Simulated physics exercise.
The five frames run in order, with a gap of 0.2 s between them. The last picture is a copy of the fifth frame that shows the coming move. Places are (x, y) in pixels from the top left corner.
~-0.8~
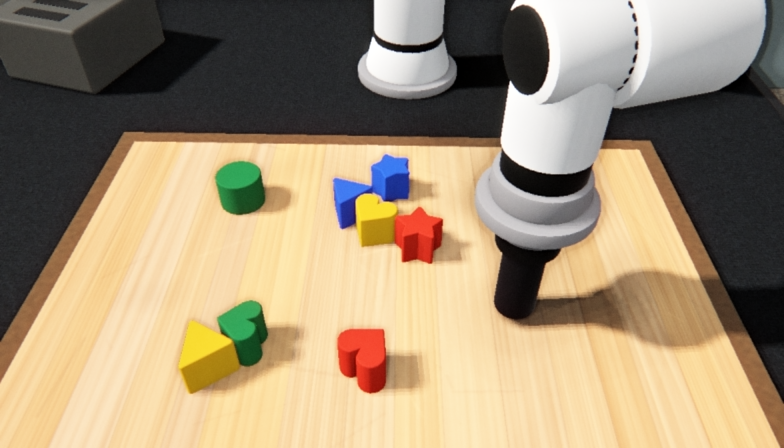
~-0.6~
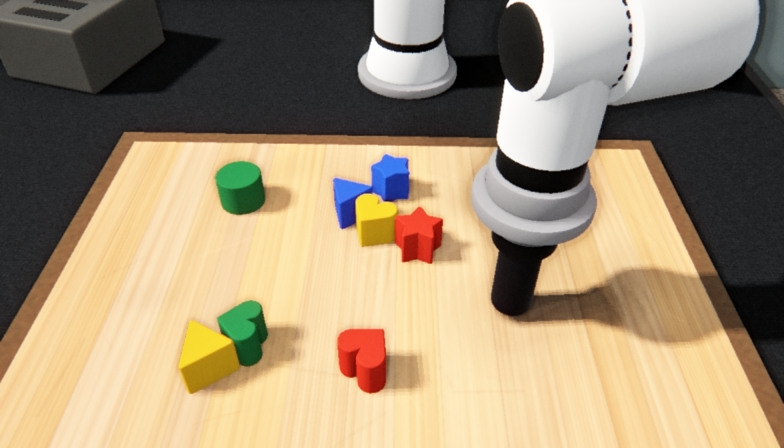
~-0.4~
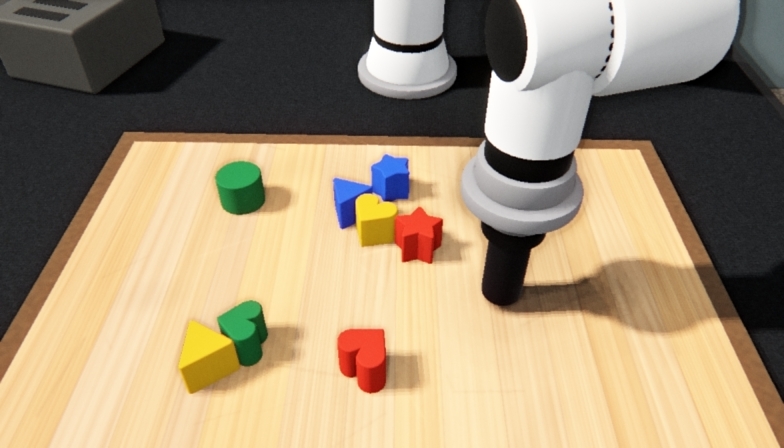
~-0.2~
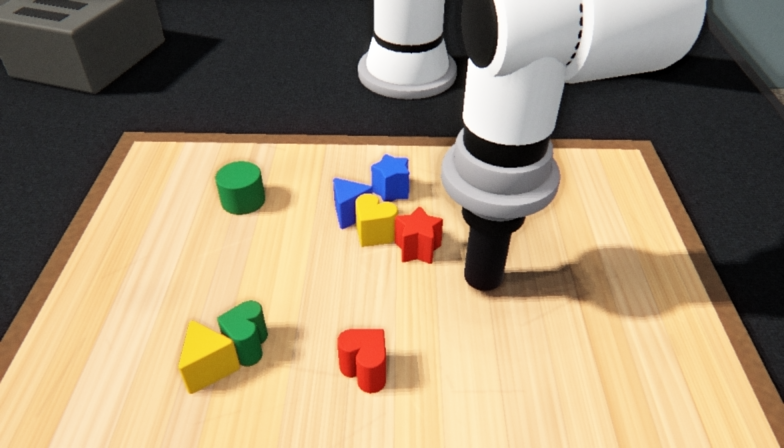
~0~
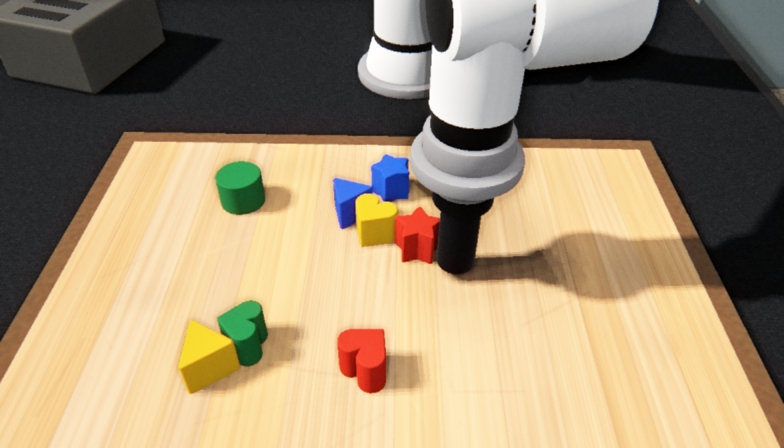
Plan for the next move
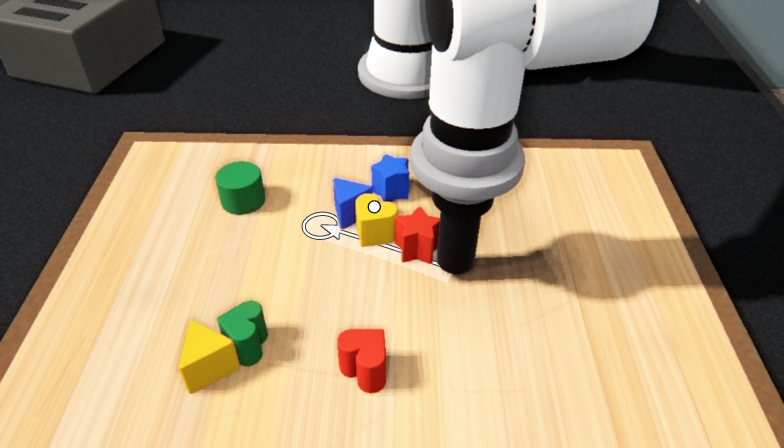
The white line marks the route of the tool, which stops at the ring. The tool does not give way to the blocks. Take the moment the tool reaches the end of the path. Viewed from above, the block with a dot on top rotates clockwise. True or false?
It is false.
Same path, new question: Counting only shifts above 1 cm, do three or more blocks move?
Yes.
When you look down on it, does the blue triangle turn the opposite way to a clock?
Answer: No.
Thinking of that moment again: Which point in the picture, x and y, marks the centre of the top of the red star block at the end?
Its top middle is near (315, 177).
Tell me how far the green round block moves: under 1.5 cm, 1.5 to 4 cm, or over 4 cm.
I'd go with under 1.5 cm for this block.
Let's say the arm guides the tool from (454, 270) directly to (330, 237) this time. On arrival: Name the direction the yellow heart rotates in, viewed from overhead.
From above, it turns counterclockwise.
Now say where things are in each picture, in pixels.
In the first picture, tool's lower end at (514, 305); green round block at (238, 174); blue triangle at (349, 188); yellow heart at (374, 207); blue star block at (392, 165); red star block at (419, 222).
In the second picture, tool at (510, 302); blocks still.
In the third picture, tool at (501, 292); blocks still.
In the fourth picture, tool at (483, 278); blocks still.
In the fifth picture, tool at (455, 262); green round block at (238, 174); blue triangle at (349, 188); yellow heart at (374, 207); blue star block at (392, 165); red star block at (419, 222).
Drawn move, from (454, 270) to (321, 226); the dot is on the yellow heart.
On the path given first. One third of the way, tool at (408, 245); blue triangle at (335, 181); yellow heart at (358, 196), turned 45° anticlockwise; red star block at (393, 204), turned 45° clockwise.
Two thirds of the way, tool at (363, 231); blue triangle at (315, 163), turned 35° clockwise; yellow heart at (319, 181), turned 35° anticlockwise; red star block at (350, 190), turned 45° clockwise.
At the end, tool at (321, 218); green round block still; blue triangle at (309, 152), turned 60° clockwise; yellow heart at (287, 166), turned 20° anticlockwise; blue star block still; red star block at (315, 177), turned 55° clockwise.
